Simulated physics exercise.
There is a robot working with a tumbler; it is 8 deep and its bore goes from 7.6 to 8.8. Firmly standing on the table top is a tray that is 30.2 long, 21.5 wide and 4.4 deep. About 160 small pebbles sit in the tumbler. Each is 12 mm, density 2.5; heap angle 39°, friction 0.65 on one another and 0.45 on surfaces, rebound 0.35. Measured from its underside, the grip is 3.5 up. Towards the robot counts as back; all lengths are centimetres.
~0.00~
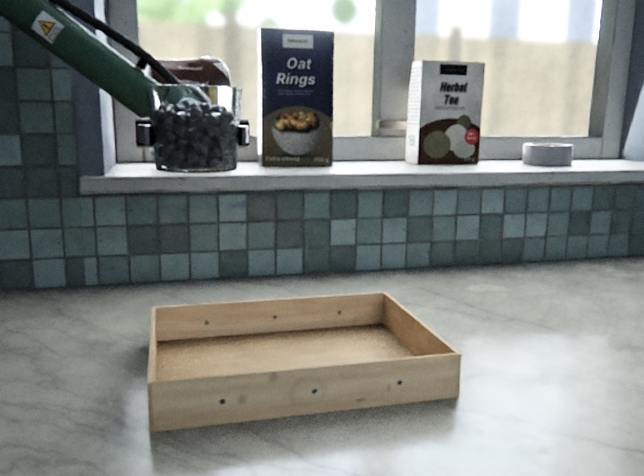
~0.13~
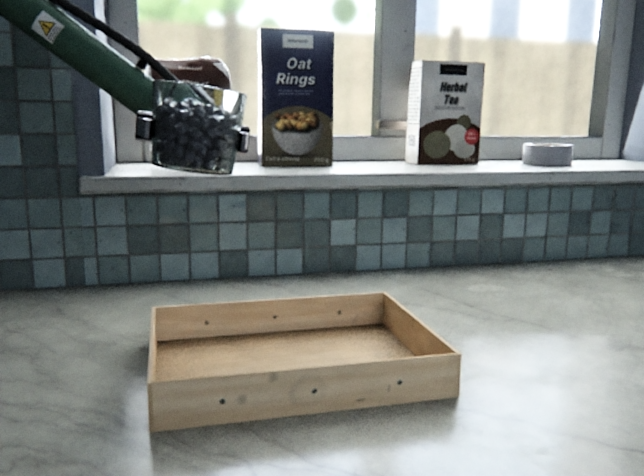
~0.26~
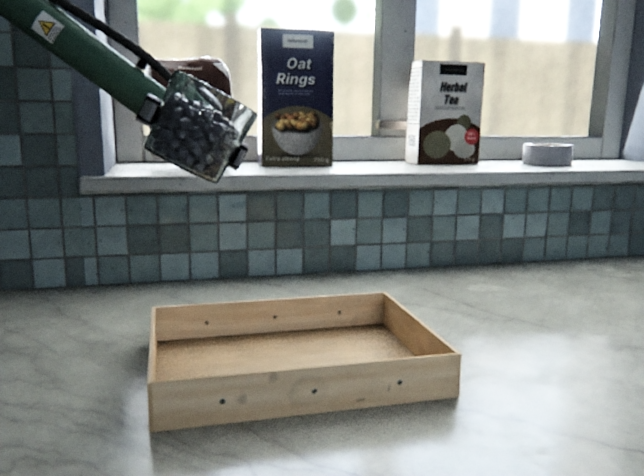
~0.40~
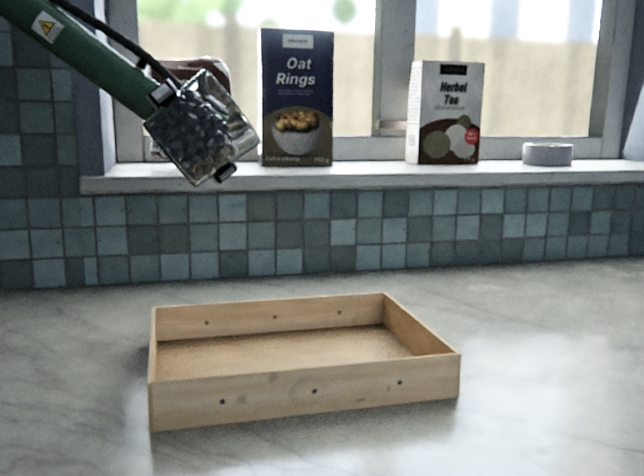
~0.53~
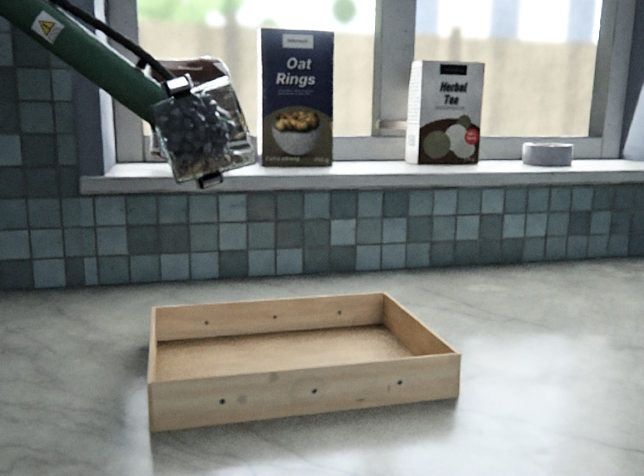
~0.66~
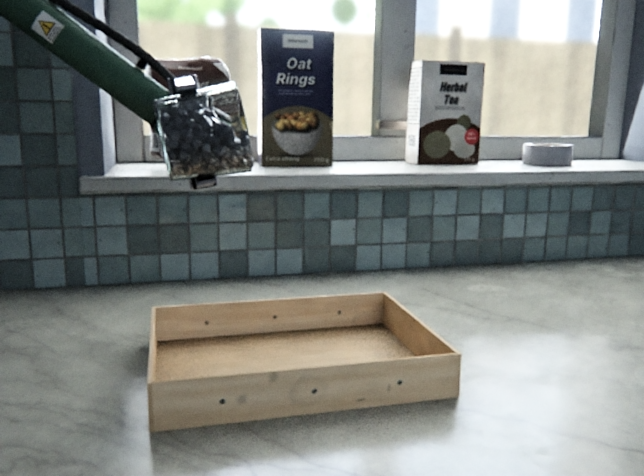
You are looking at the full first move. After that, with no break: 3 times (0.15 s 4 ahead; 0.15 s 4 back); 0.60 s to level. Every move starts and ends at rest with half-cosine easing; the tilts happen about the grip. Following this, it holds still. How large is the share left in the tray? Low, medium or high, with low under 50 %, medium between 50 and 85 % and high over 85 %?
Medium.
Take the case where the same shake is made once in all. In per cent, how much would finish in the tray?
Expected share: About 30 %.
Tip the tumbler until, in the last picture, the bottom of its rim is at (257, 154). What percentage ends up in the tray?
Close to 20 in a hundred.
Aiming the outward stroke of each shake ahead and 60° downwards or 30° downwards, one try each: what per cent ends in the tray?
First try about 5 %, second try about 30 %.
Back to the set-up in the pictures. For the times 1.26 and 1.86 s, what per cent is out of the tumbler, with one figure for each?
Taking the two times in order, I'd say 45 and then 55 per cent.
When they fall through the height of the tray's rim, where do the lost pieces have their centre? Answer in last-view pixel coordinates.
Close to pixel (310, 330).
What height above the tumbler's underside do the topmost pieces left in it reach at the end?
Roughly 5.0 centimetres.
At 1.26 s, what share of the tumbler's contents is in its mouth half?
50 per cent.
After 1.26 s, tilted 80° forward, highest piece 26 above the table; 88 in the tumbler, 41 in the tray, 27 in flight or on a rim.
After 1.86 s, tilted 40° forward, highest piece 28 above the table; 87 in the tray, 67 in the tumbler, 2 in flight or on a rim.
After 2.36 s, level, highest piece 28 above the table; 89 in the tray, 67 in the tumbler.
After 3.41 s, level, highest piece 28 above the table; 89 in the tray, 67 in the tumbler.
In the end, 89 in the tray, 67 in the tumbler. That is 57 % in the tray.
